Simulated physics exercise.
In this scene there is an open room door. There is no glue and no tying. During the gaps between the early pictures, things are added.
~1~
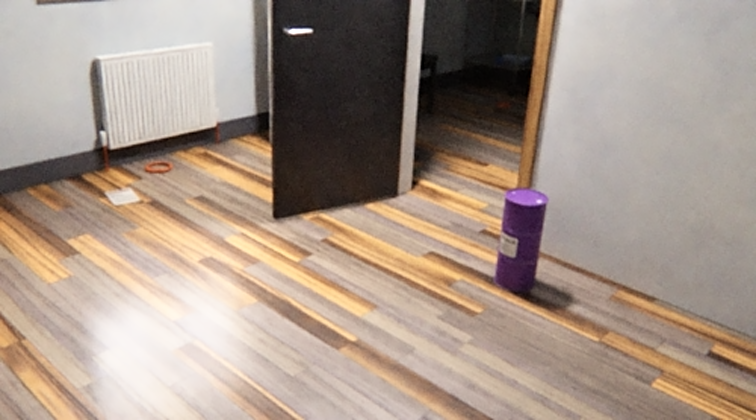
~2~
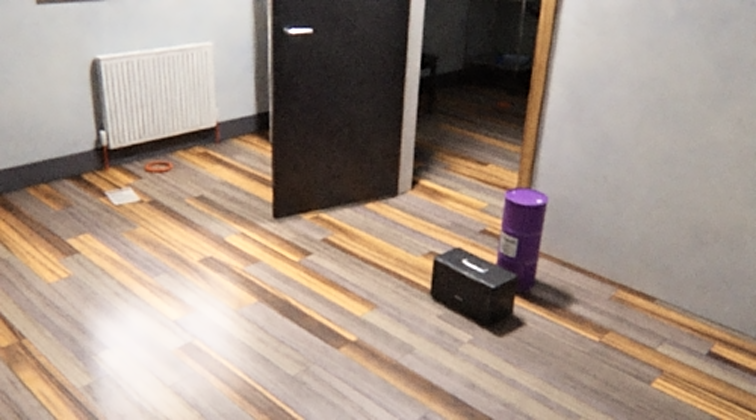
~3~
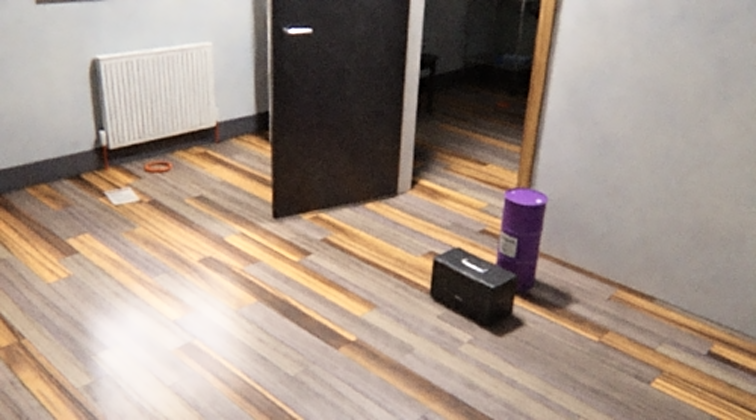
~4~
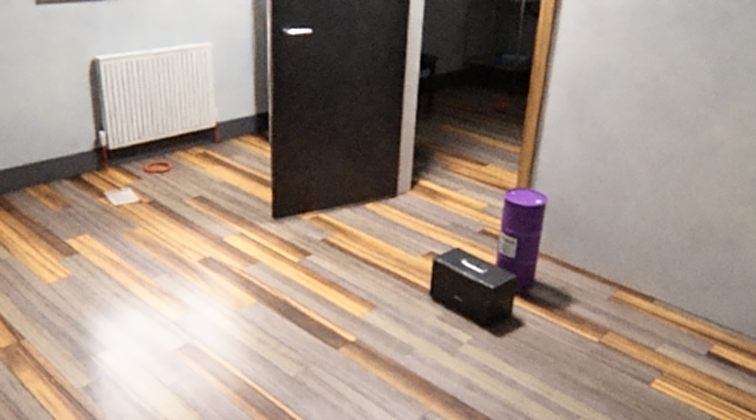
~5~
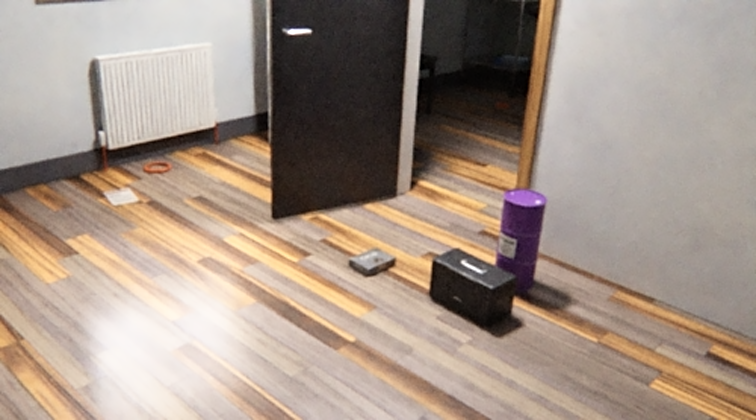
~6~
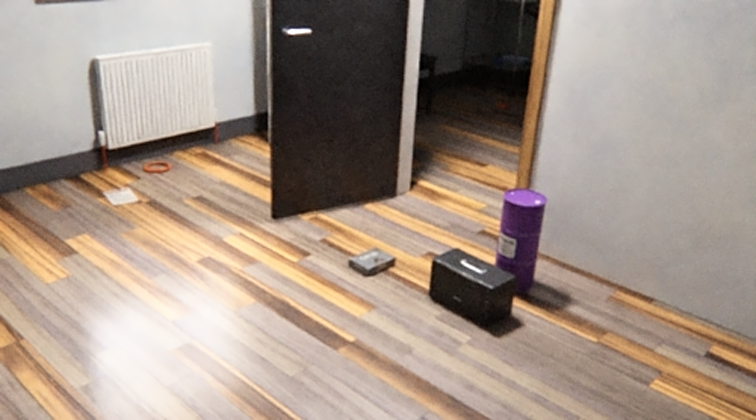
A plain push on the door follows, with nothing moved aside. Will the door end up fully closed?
Yes.
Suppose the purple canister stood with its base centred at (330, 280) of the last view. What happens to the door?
Well, after that the door swings fully home.
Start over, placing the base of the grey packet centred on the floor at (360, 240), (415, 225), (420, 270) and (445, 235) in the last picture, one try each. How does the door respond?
Try one: The door gets held up; try two: It swings to; try three: It swings to; try four: It swings to.
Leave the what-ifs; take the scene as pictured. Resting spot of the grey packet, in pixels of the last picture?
End point in the final view: About (380, 265).
Then, 0.70 s past the last view, open by 79°.
Then, 1.10 s past the last view, open by 52°; grey packet displaced a little near (378, 264).
Then, 1.60 s past the last view, open by 17°; grey packet displaced a little near (380, 265).
Finally, open by 0°; all 3 still in place. Final places as the last picture's camera would see them, grey packet near (380, 265).
